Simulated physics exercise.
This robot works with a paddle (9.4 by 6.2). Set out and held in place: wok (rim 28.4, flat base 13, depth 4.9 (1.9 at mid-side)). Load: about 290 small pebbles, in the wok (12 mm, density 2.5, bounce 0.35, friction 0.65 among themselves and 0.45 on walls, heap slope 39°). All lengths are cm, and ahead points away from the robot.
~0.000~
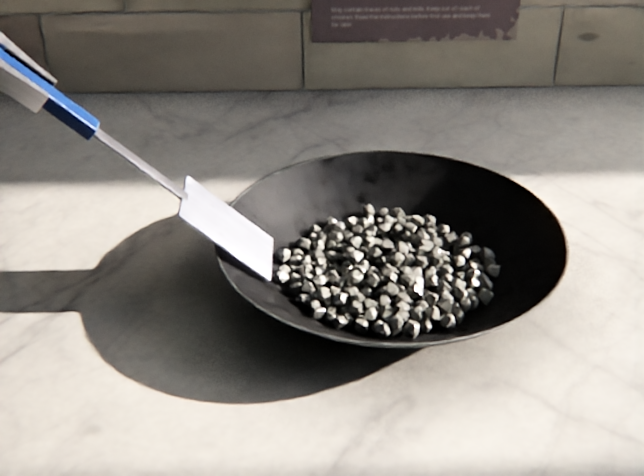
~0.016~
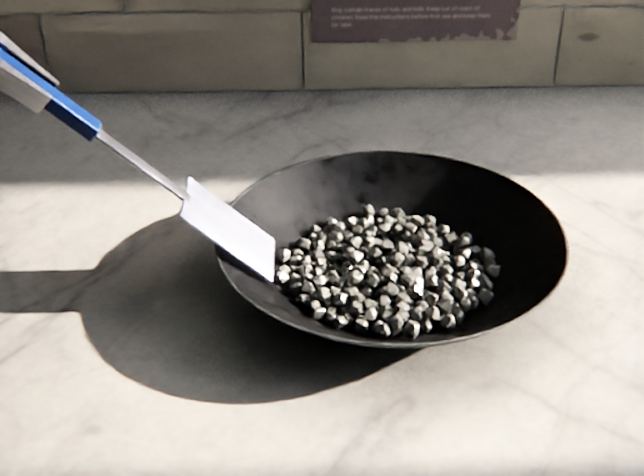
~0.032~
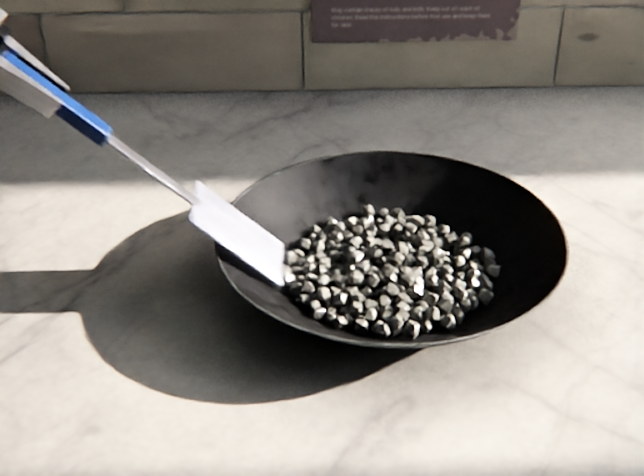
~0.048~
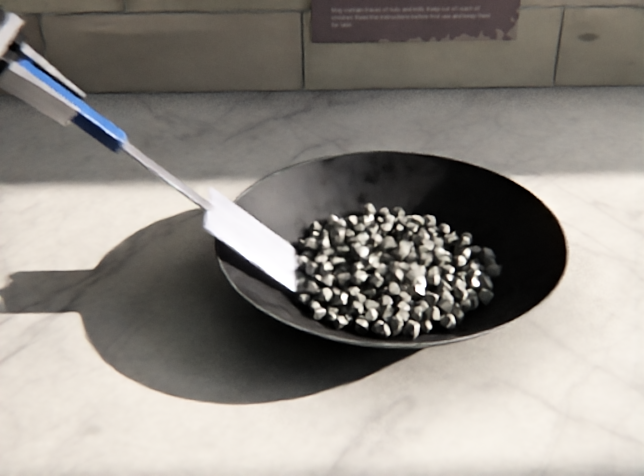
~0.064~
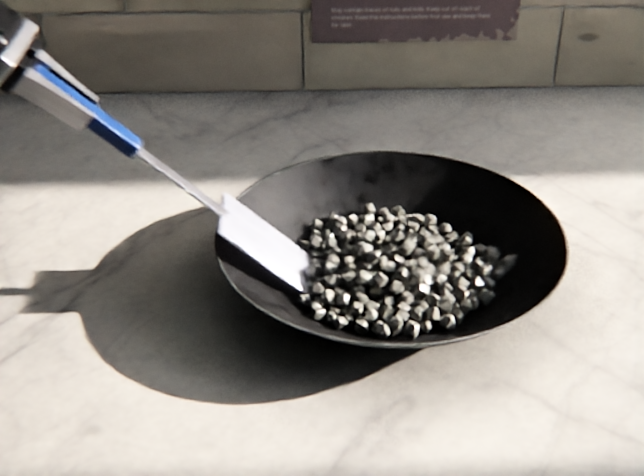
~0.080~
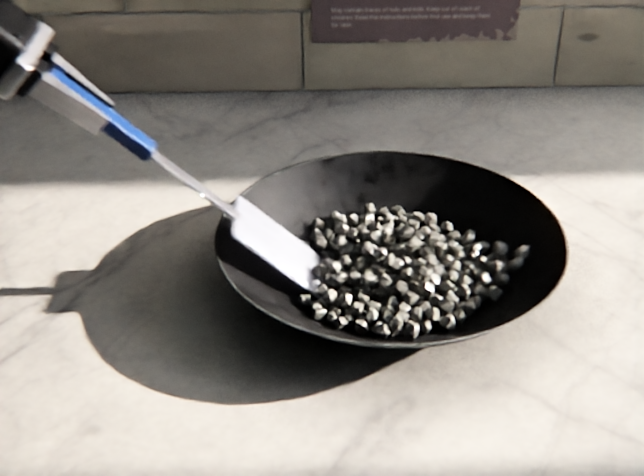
At the start, a white paddle held by a robotic arm at the upper left rests against the left edge of a heap of small pebbles in a black wok. The paddle slides slowly down and right, pressing into the heap, and pebbles shift rightward while the wok stays still.
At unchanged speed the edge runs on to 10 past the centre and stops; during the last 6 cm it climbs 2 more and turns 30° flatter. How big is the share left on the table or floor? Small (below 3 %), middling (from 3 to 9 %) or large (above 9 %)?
On the table or floor the share is large, above 9 %.
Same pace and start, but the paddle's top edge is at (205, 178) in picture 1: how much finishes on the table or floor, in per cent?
About 25 per cent.
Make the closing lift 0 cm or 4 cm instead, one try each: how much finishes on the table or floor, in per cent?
Some 15 and 20 per cent.
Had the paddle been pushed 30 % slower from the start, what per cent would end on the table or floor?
Then about 25 per cent.
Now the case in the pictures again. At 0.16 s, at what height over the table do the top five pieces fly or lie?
About 5 cm.
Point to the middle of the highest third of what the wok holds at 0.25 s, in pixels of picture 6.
Around (513, 241).
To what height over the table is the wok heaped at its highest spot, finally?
Some 5.5 cm.
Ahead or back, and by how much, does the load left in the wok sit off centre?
Some 3.5 cm ahead.
By 0.16 s, sloping 43°, highest piece 6 above the table; 287 in the wok.
By 0.25 s, sloping 34°, highest piece 7 above the table; 283 in the wok, 4 on the blade or in flight.
By 0.49 s, sloping 13°, highest piece 6 above the table; 221 in the wok, 64 on the table or floor, 2 on the blade or in flight.
By 1.54 s, sloping 13°, highest piece 5 above the table; 220 in the wok, 67 on the table or floor.
Final count, 220 in the wok, 67 on the table or floor. That is 23 % on the table or floor.
